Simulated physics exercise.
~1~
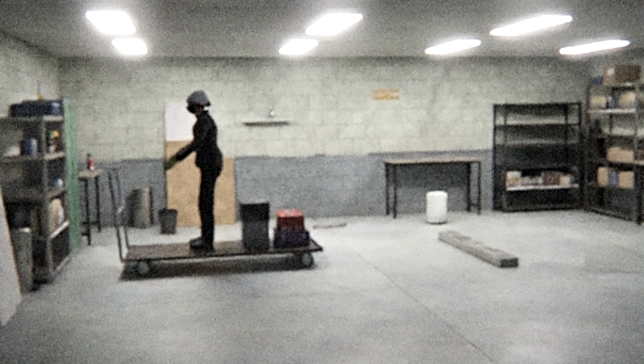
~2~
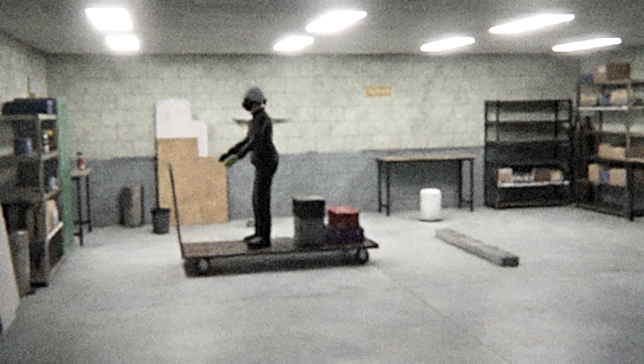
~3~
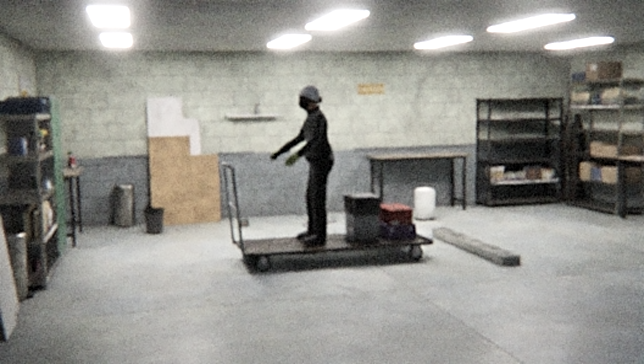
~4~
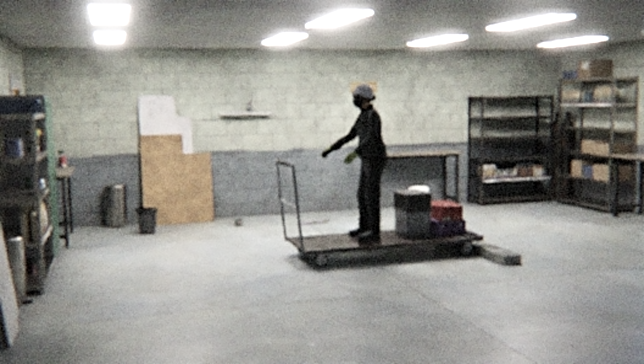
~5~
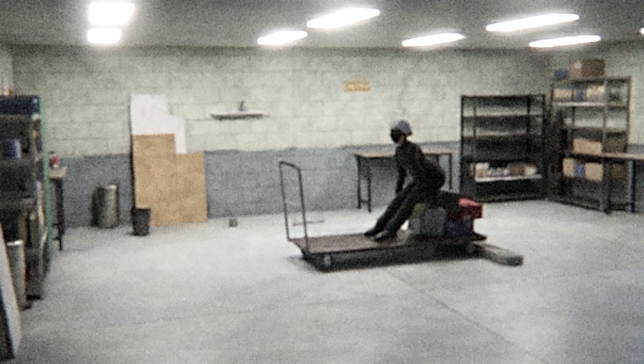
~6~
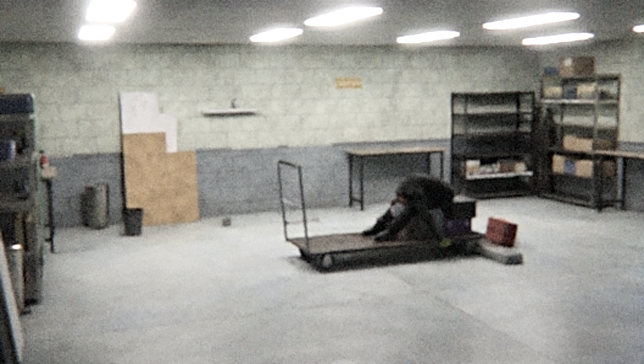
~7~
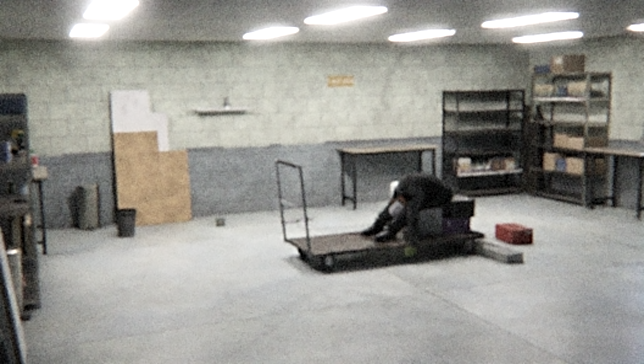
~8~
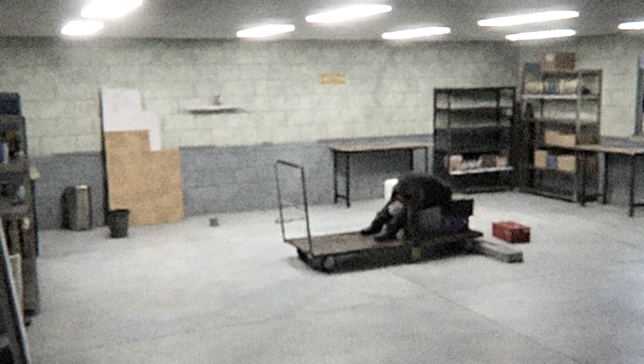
The video shows a dark figure standing on a flat cart with boxes as it rolls right and stops abruptly at a low sill. The figure drops onto the boxes and folds forward, while a red box tumbles onto the floor beyond the cart and the other boxes stay aboard.
